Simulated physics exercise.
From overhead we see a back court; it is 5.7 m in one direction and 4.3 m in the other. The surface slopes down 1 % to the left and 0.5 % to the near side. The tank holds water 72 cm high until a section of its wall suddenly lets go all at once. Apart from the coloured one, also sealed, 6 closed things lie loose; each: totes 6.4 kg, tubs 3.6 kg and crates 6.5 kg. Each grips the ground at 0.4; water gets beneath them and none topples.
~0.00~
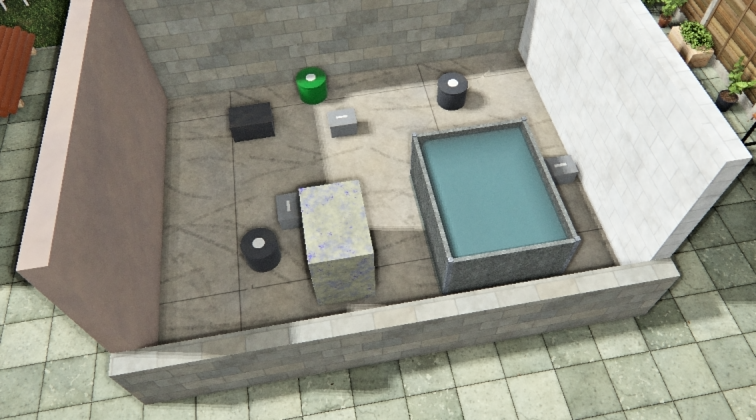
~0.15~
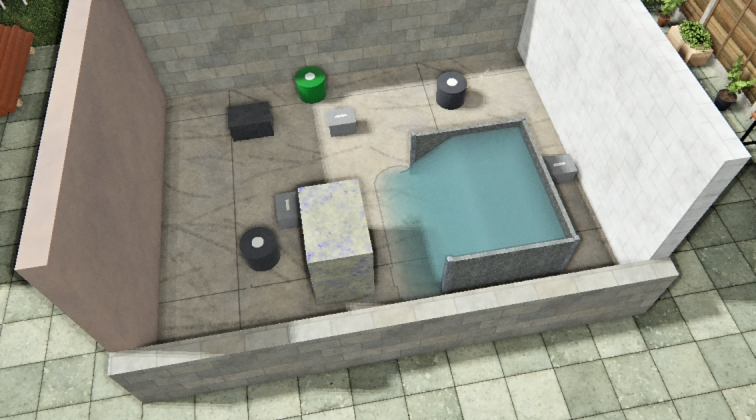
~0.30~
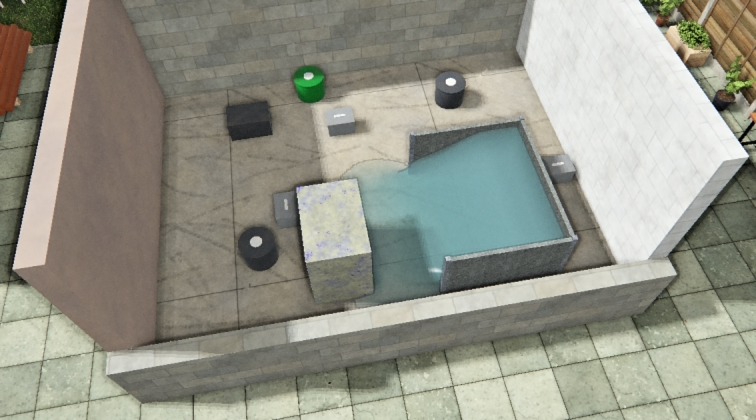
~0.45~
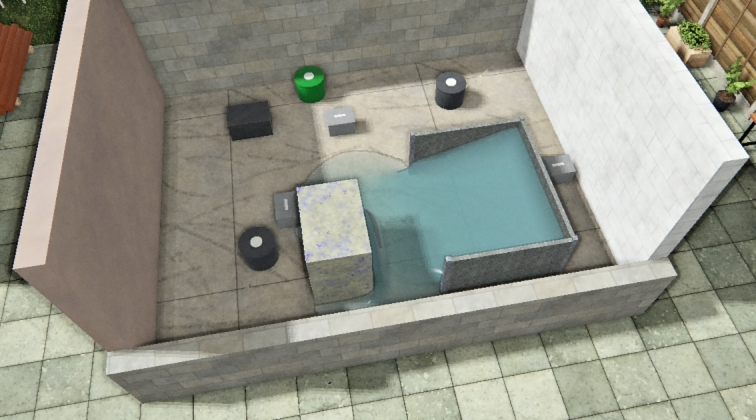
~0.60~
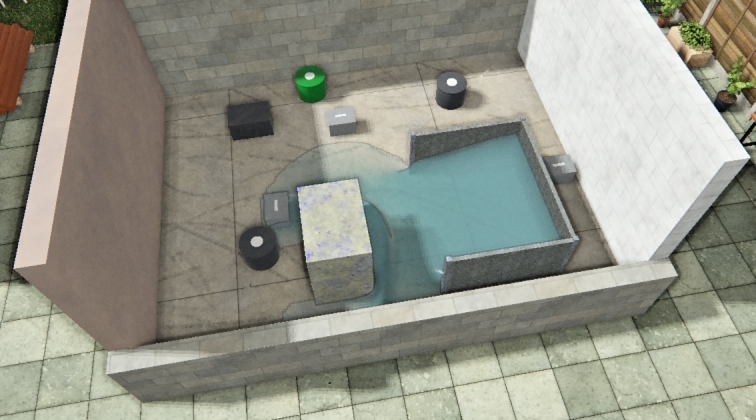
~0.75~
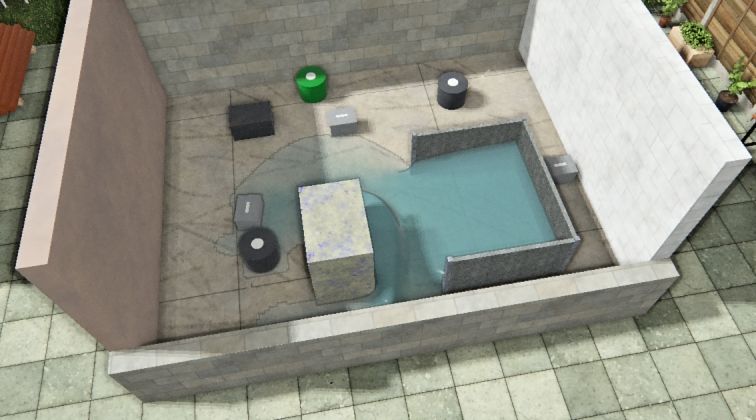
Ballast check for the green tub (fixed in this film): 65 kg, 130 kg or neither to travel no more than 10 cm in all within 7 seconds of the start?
It's likely that the extra mass is unnecessary.
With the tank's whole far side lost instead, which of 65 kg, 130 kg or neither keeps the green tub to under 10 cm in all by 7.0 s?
Just the heavier one.
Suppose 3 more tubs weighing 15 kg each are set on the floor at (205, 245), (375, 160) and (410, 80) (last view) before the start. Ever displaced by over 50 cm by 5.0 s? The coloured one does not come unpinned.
In the given order, I'd say greater, greater, smaller.
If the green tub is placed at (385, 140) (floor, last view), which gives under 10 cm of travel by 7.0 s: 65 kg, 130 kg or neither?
Looks like the outcome is this: The lighter one does it.
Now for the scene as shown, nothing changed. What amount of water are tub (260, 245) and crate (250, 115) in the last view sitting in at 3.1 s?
Around 12 cm and 18 cm.
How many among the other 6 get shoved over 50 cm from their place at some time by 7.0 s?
Total: 6.
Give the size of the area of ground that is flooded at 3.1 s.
At that time the wet patch spans about 19 m2.
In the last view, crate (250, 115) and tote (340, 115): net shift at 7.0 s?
100 cm and 300 cm.
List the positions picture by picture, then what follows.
The first picture shows the green tub at (311, 78), on the bottom; 2.5 m2 under water; 0 of 7 have shifted.
The second picture shows the green tub at (310, 77) rests on the ground; 3.5 m2 under water; 0 of 7 have shifted.
The third picture shows the green tub at (309, 76) rests on the ground; water covers 4.7 m2; 0 of 7 have shifted.
The fourth picture shows the green tub at (309, 76), on the bottom; water covers 5.7 m2; 0 of 7 have shifted.
The fifth picture shows the green tub at (310, 76) rests on the ground; water covers 6.7 m2; 1 of 7 have shifted.
The sixth picture shows the green tub at (311, 76) rests on the ground; 7.8 m2 under water; 1 of 7 have shifted.
After 1.4 s the green tub would be 0 cm from its start with 65 kg and 0 cm from its start with 130 kg; 0 cm of water round it then.
After 3.1 s the green tub would be 0 cm from its start with 65 kg and 0 cm from its start with 130 kg; 9 cm of water round it then.
After 4.9 s the green tub would be 0 cm from its start with 65 kg and 0 cm from its start with 130 kg; 9 cm of water round it then.
After 7.0 s the green tub would be 0 cm from its start with 65 kg and 0 cm from its start with 130 kg; 8 cm of water round it then.
